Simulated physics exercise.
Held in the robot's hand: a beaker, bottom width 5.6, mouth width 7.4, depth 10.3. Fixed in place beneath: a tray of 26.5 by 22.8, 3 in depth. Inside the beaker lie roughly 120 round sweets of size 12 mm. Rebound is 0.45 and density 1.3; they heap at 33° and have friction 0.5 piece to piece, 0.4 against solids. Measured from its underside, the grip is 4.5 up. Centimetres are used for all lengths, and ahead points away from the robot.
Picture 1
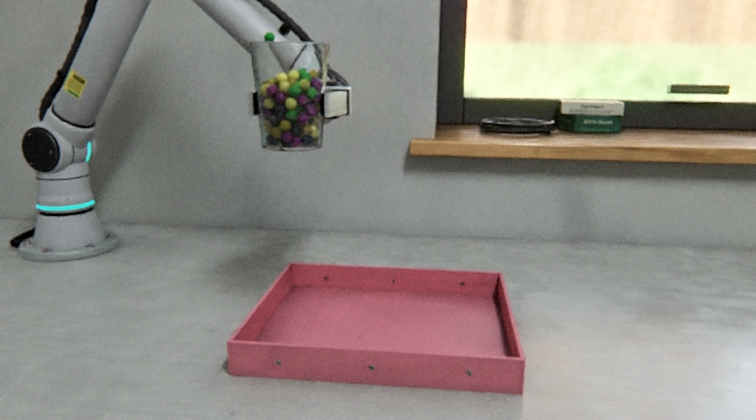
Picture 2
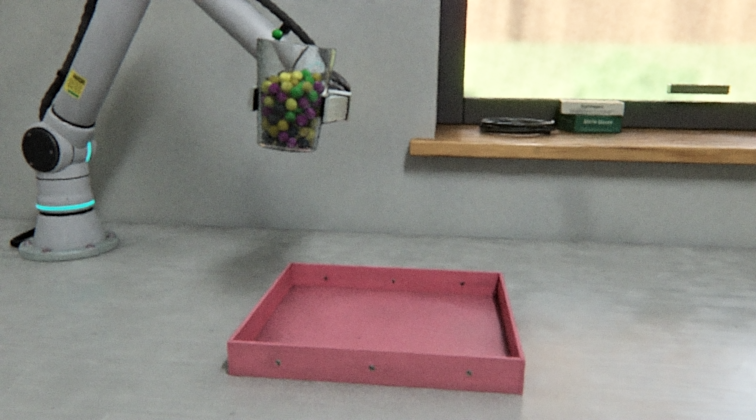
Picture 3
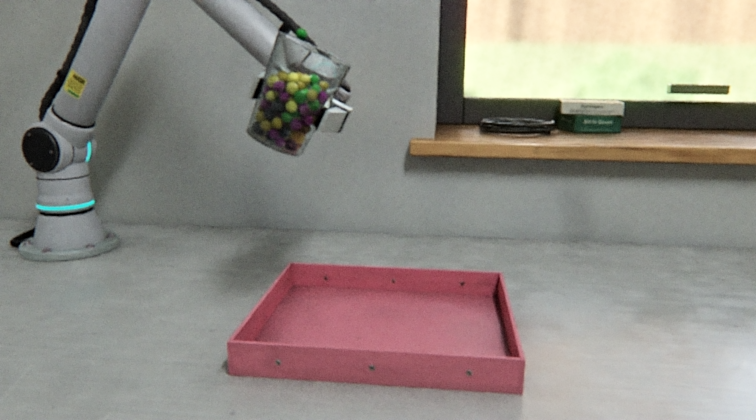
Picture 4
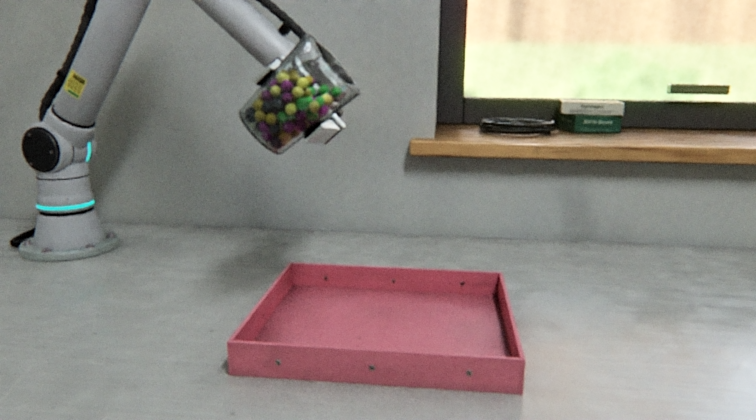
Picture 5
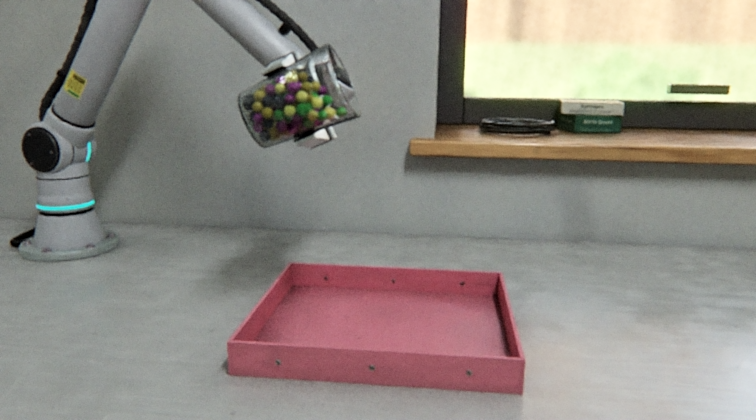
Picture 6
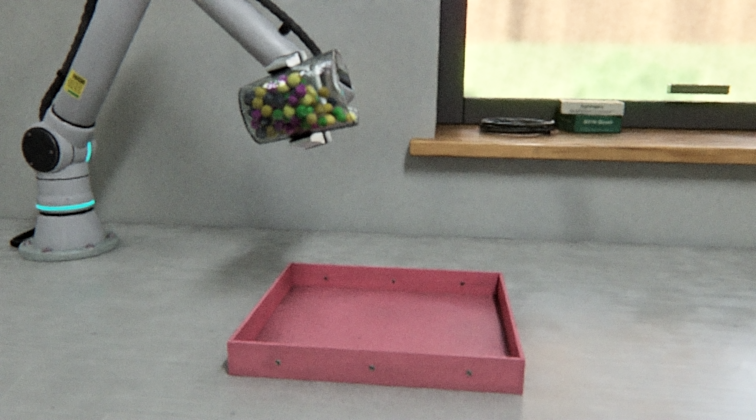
Above a shallow pink tray on a grey surface, a robot arm held a clear beaker of green, yellow and purple sweets upright, then tilted it rightward until it lay nearly on its side.
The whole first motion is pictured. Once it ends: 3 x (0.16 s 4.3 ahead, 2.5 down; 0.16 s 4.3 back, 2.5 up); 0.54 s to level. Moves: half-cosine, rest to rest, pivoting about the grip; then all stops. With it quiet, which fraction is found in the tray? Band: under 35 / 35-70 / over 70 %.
Under 35 %.
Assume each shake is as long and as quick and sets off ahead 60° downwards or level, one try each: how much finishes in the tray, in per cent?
Result: Approx. 0 % and 50 %, one try each.
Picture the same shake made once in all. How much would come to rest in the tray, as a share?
About 5 per cent in that case.
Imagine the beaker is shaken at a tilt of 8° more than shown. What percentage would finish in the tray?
I'd put it close to 50 per cent.
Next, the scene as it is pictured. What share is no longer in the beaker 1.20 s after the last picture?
Around 20 percent at that moment.
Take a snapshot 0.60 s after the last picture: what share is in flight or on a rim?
6 %.
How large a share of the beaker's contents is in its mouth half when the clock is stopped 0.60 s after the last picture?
Near 45 in a hundred.
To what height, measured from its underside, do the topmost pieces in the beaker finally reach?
About 8.0 cm.
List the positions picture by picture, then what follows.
Beaker middle at (291, 98), level; upper third of the load around (291, 88), from x 265 to 315, top at y 40; 120 in the beaker, in the first frame.
Beaker middle at (292, 98), tilted 7° forward; upper third of the load around (294, 88), from x 265 to 320, top at y 35, in the second frame.
Beaker middle at (294, 98), tilted 25° forward; upper third of the load around (294, 89), from x 255 to 325, top at y 35, in the third frame.
Beaker middle at (296, 100), tilted 48° forward; upper third of the load around (289, 92), from x 250 to 335, top at y 75, in the fourth frame.
Beaker middle at (297, 102), tilted 66° forward; upper third of the load around (290, 92), from x 250 to 340, top at y 75, in the fifth frame.
Beaker middle at (297, 102), tilted 73° forward; upper third of the load around (284, 93), from x 250 to 350, top at y 80; 120 in the beaker, in the sixth frame.
Then, 0.60 s after the last picture, tilted 73° forward, highest piece 25 above the table; 105 in the beaker, 8 in the tray, 7 in flight or on a rim.
Then, 1.20 s after the last picture, tilted 43° forward, highest piece 27 above the table; 96 in the beaker, 24 in the tray.
Then, 1.70 s after the last picture, level, highest piece 28 above the table; 96 in the beaker, 24 in the tray.
Then, 2.75 s after the last picture, level, highest piece 28 above the table; 96 in the beaker, 24 in the tray.
Final count, 96 in the beaker, 24 in the tray. That is 20 % in the tray.
